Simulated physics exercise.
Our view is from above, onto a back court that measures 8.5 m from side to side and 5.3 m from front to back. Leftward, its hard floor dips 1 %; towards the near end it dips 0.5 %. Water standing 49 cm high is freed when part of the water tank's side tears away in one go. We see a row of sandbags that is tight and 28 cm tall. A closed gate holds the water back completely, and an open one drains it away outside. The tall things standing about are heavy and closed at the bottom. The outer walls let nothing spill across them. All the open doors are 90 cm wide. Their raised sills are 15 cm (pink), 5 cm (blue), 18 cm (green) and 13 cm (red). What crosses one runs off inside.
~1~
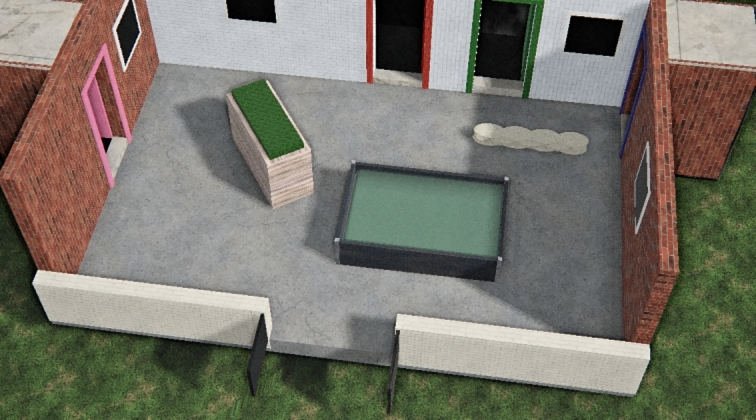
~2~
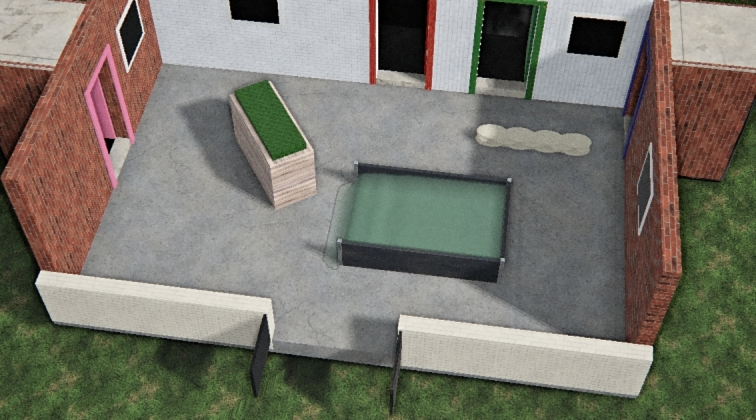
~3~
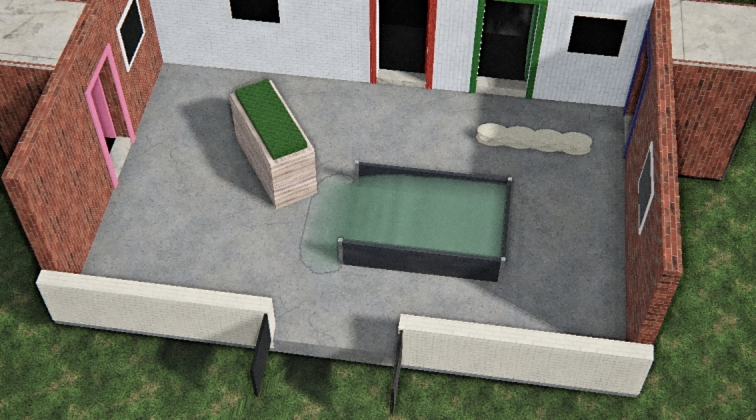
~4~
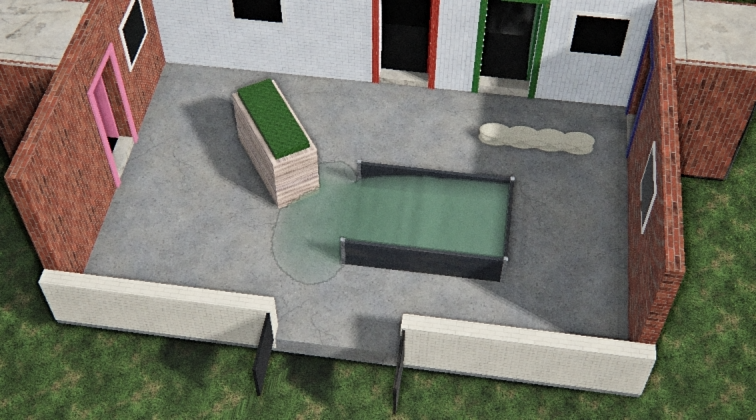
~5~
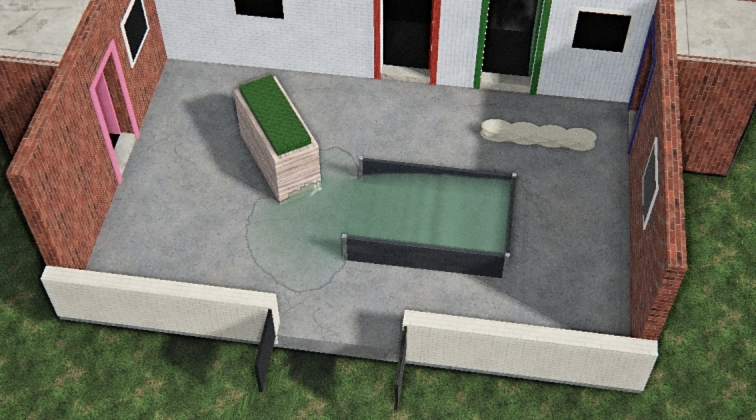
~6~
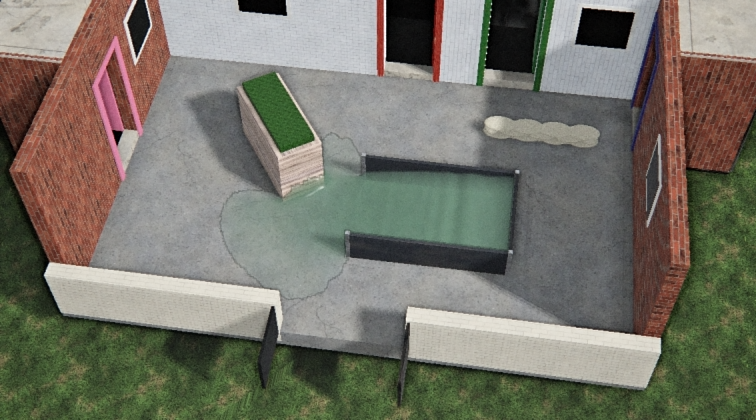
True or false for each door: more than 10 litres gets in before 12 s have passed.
Pink door false, blue door false, green door false, red door false.
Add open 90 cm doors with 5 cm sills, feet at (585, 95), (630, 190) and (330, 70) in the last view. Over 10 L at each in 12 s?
Note, doorways in listed order: Stays short, stays short, goes beyond.
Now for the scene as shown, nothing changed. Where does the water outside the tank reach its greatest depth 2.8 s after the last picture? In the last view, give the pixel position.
In the last picture, around (101, 296).
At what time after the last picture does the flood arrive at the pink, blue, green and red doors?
The front reaches pink at 1.2 s, blue at 8.5 s, green at 3.8 s, red at 2.0 s.
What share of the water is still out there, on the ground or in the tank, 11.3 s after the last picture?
Share still there: About 96 %.
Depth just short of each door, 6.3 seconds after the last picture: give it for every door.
Door by door, in cm: Pink reads 7, blue reads 0, green reads 1, red reads 2.
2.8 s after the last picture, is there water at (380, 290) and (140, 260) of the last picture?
I'd say spared, then drenched.
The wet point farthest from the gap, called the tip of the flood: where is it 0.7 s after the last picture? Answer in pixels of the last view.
Somewhere about (111, 211).
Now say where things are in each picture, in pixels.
In the first frame, the water tank at (424, 213) is whole and still, 49 cm deep.
In the second frame, the front is at (333, 264), 0.8 m from the gap at (350, 217); 0.3 m2 of floor is under water; 49 cm left at the back of the water tank.
In the third frame, the front is at (317, 267), 1.0 m from the gap at (351, 217); 1.1 m2 of floor is under water; 49 cm left at the back of the water tank.
In the fourth frame, water pours out at (354, 218) and has run 1.3 m, to (289, 267); typically 8 cm deep outside, 49 cm at the water tank's back.
In the fifth frame, water pours out at (355, 214) and has run 1.7 m, to (252, 237); typically 7 cm deep outside, 49 cm at the water tank's back.
In the sixth frame, water pours out at (358, 211) and has run 2.2 m, to (227, 216); typically 6 cm deep outside, 48 cm at the water tank's back.
Then, 0.7 s after the last picture water covers 25 % of the floor and is deepest (32 cm) near (314, 190); pink door not reached, blue door not reached, green door not reached, red door not reached.
Then, 1.5 s after the last picture water covers 35 % of the floor and is deepest (46 cm) near (79, 293); pink door 6 cm at the sill, 0 L in, blue door not reached, green door not reached, red door not reached.
Then, 2.8 s after the last picture water covers 40 % of the floor and is deepest (29 cm) near (101, 296); pink door 10 cm at the sill, 0 L in, blue door not reached, green door not reached, red door 5 cm at the sill, 0 L in.
Then, 6.3 s after the last picture water covers 60 % of the floor and is deepest (16 cm) near (173, 103); pink door 7 cm at the sill, 0 L in, blue door not reached, green door 1 cm at the sill, 0 L in, red door 2 cm at the sill, 0 L in.
Then, 11.3 s after the last picture water covers 80 % of the floor and is deepest (14 cm) near (79, 293); pink door 8 cm at the sill, 0 L in, blue door 5 cm at the sill, 0 L in, green door 4 cm at the sill, 0 L in, red door 3 cm at the sill, 0 L in.
